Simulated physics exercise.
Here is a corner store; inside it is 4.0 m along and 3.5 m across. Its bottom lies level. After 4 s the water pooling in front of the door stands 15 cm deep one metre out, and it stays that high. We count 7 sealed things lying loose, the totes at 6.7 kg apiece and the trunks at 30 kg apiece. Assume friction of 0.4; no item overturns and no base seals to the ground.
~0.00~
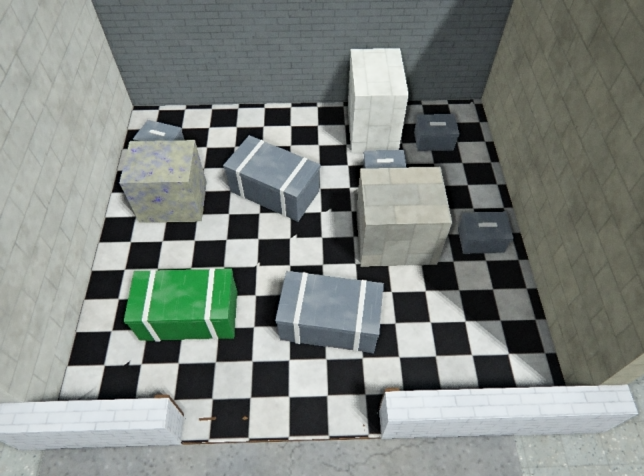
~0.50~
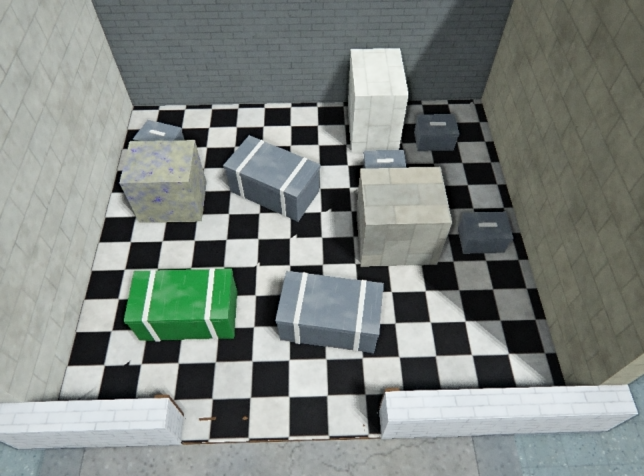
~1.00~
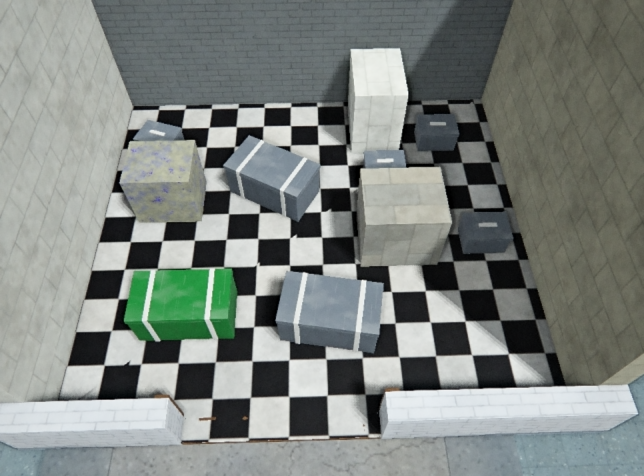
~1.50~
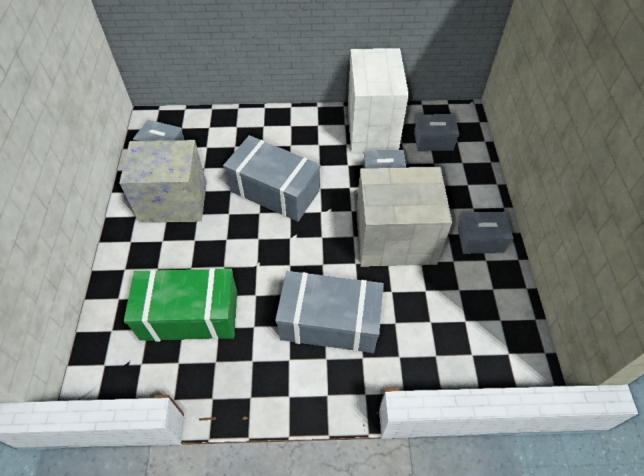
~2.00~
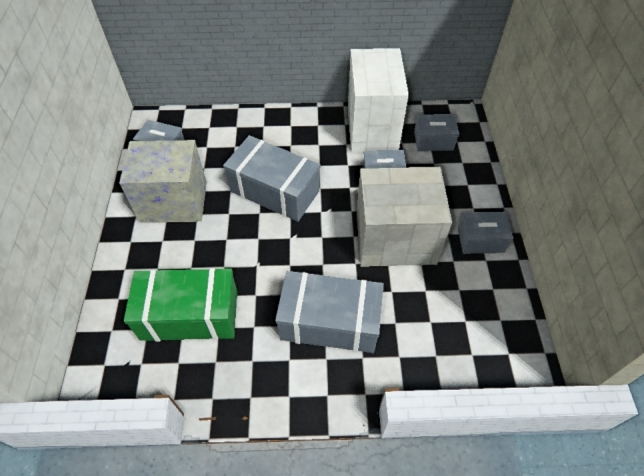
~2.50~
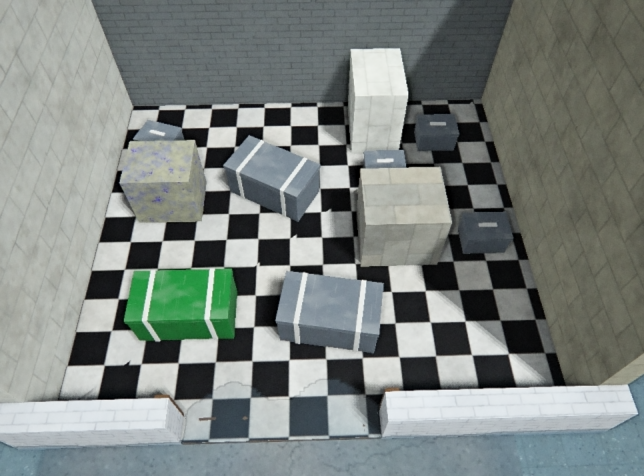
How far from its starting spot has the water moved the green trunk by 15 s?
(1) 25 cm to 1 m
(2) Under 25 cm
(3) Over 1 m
Option 1: 25 cm to 1 m.
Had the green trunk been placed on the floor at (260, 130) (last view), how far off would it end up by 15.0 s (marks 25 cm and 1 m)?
Well, it gets a small push.
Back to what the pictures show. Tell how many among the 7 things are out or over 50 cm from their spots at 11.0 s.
2 in all.
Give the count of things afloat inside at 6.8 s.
0 at that moment.
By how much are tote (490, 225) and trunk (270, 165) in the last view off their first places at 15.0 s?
They sit 120 cm and 60 cm away, in the order given.
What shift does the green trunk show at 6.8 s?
I'd put it at around 60 cm.
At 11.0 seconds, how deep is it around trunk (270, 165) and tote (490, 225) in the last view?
I'd put it at 7 cm and 6 cm respectively.
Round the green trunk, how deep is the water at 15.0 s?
Close to 10 centimetres.
After 3.5 s the green trunk is near (179, 294), 0.0 m from its start, aground; 0 afloat.
After 6.8 s the green trunk is near (152, 246), 0.6 m from its start, aground; 0 afloat.
After 11.0 s the green trunk is near (126, 236), 0.8 m from its start, afloat; 4 afloat.
After 15.0 s the green trunk is near (111, 289), 0.5 m from its start, afloat; 7 afloat.
